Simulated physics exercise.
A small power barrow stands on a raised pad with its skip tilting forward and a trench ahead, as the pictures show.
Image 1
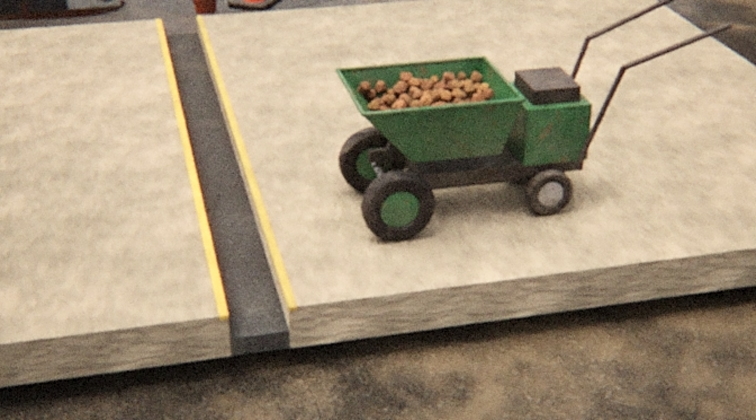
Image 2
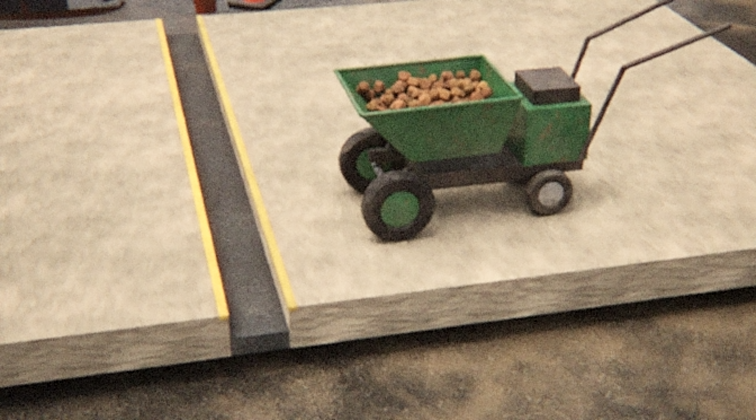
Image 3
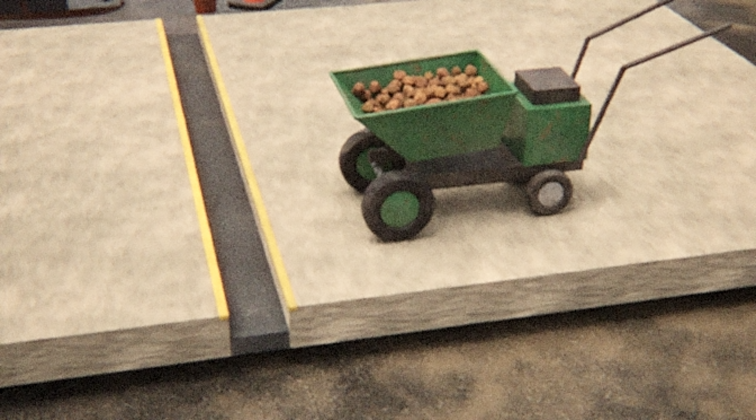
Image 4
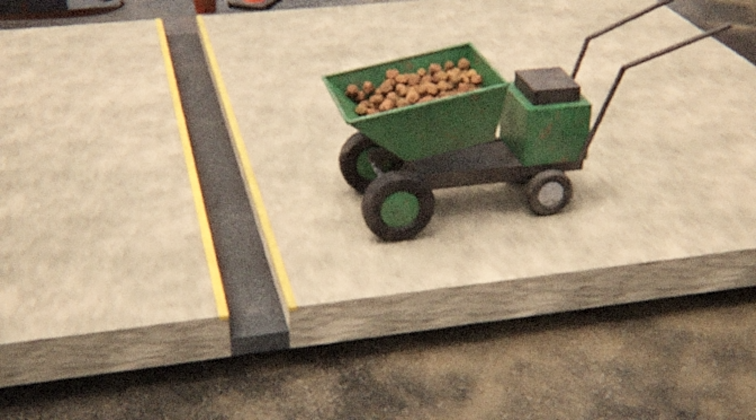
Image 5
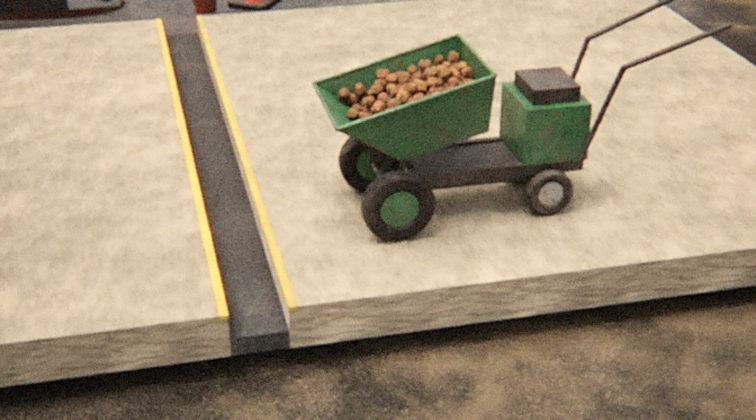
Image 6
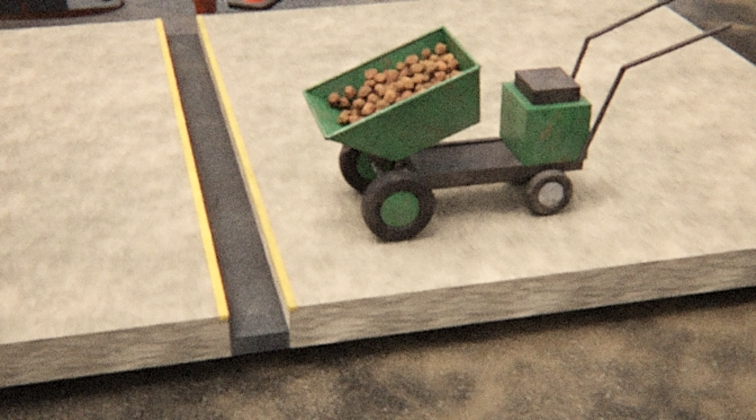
The green skip of a small barrow tilts forward to the left, carrying brown clods.
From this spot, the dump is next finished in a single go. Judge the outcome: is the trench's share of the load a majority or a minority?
A majority.
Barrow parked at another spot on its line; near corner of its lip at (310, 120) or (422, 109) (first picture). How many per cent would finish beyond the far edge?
Roughly 60 and 0 percent respectively.
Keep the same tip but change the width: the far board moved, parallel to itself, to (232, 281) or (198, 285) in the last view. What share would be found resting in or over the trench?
First one: 60 per cent; second one: 80 per cent.
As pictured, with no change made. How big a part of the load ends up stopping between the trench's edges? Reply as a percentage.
Result: Near 70 in a hundred.
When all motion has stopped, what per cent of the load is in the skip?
It is some 15 percent.
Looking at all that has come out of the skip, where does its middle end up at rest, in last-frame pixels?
Close to (236, 233).
Soon after the last picture, skip tipped steeply; all in the skip.
A little later, skip tipped right over; about two thirds in the skip; a stray few short of the trench; about a quarter in or heaped over the trench; a stray few falling.
Later still, skip tipped right over; about a quarter in the skip; a small part short of the trench; about two thirds in or heaped over the trench; a small part beyond it.
At rest, skip tipped right over; a small part in the skip; a small part short of the trench; about two thirds in or heaped over the trench; a small part beyond it.
